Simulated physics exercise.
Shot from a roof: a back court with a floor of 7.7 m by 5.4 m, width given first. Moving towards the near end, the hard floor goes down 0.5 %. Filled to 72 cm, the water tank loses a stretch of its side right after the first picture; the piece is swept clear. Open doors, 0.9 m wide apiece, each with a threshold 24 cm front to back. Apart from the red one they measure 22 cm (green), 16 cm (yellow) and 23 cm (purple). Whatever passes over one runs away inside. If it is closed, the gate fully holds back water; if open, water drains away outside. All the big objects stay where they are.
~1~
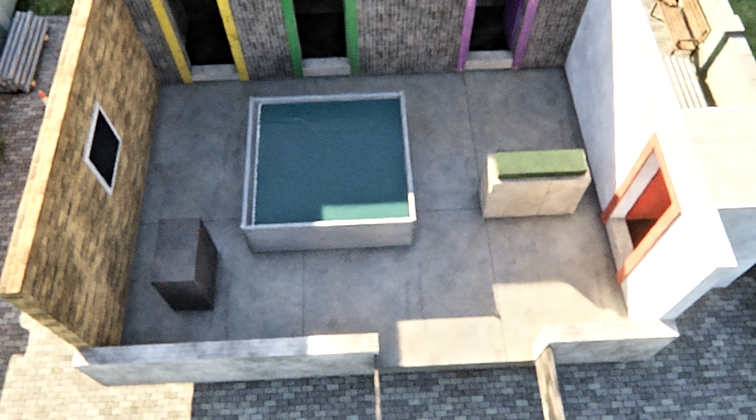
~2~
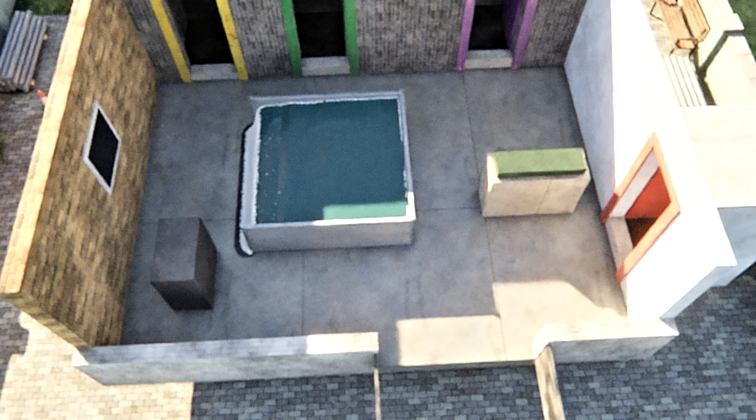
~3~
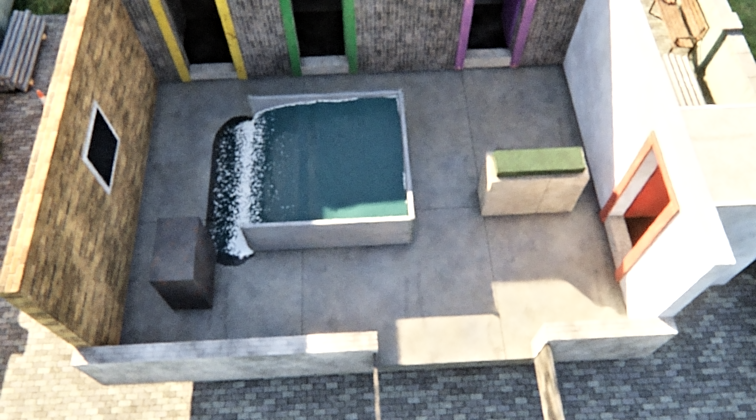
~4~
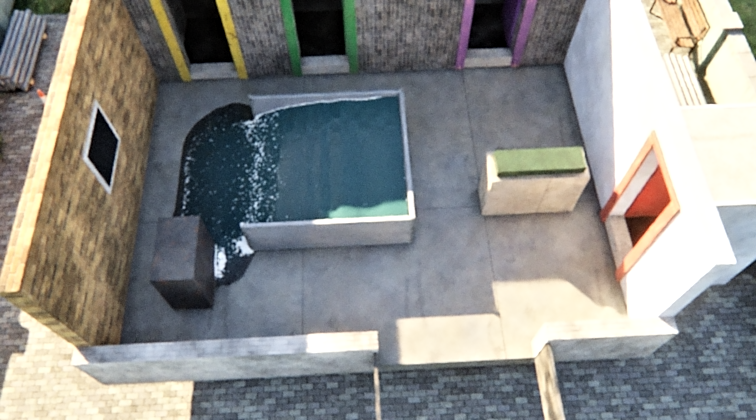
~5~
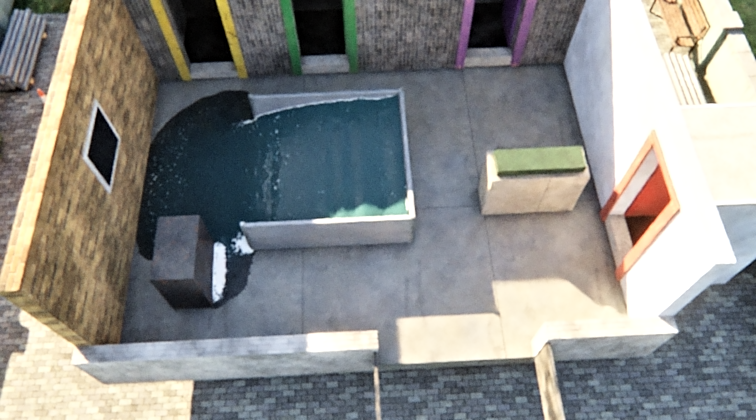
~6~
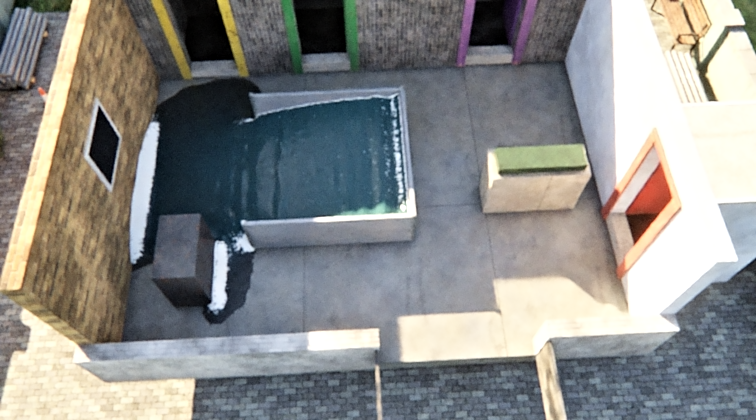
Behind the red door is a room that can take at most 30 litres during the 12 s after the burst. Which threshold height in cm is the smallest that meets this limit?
A height of roughly 14.5 cm.
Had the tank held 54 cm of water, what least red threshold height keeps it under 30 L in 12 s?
About 9.5 cm.
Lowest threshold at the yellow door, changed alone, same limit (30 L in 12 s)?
At yellow, about 31 cm.
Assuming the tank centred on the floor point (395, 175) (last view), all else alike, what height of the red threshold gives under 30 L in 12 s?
About 14.0 centimetres.
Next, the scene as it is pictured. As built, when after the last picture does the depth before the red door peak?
Peak time: About 4.5 s.
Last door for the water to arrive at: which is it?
Red.
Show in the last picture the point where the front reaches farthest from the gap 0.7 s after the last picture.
At about (119, 361).
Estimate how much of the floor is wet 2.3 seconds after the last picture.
Wet: Close to 45 %.
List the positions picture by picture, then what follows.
In the first frame, the water tank at (328, 159) is whole and still, 72 cm deep; the red door at (633, 219) is dry.
In the second frame, the front is at (239, 245), 0.3 m from the gap at (255, 178); 0.4 m2 of floor is wet, 72 cm left at the back.
In the third frame, water pours out at (255, 178) and has run 0.7 m, to (210, 236); about 12 cm deep outside, 72 cm at the back.
In the fourth frame, the gap is at (256, 178), the front 1.3 m out at a hidden place; the back of the water tank holds 72 cm.
In the fifth frame, the front is at (141, 228), 1.9 m from the gap at (256, 178); 5.5 m2 of floor is wet, 71 cm left at the back.
In the sixth frame, the gap is at (257, 176), the front 2.0 m out at (156, 111); the back of the water tank holds 63 cm; the red door at (634, 214), 5.9 m from the gap, is still 5.8 m from the nearest water.
Then, 0.7 s after the last picture water covers 25 % of the floor, deepest (55 cm) near (153, 201); it has not reached the red door.
Then, 2.3 s after the last picture water covers 45 % of the floor, deepest (44 cm) near (119, 361); it has not reached the red door.
Then, 11.3 s after the last picture water covers 95 % of the floor, deepest (14 cm) near (119, 361); 11 cm at the red door, 1 litre in over its 23 cm threshold.
At the red door as built, the water peaked near 23 cm, 4.7 s after the last picture.
With a threshold of 12.5 cm, 60 litres would have come in within the 12 s; with 17 cm, 13 litres. So under 30 litres takes about 14.5 cm.
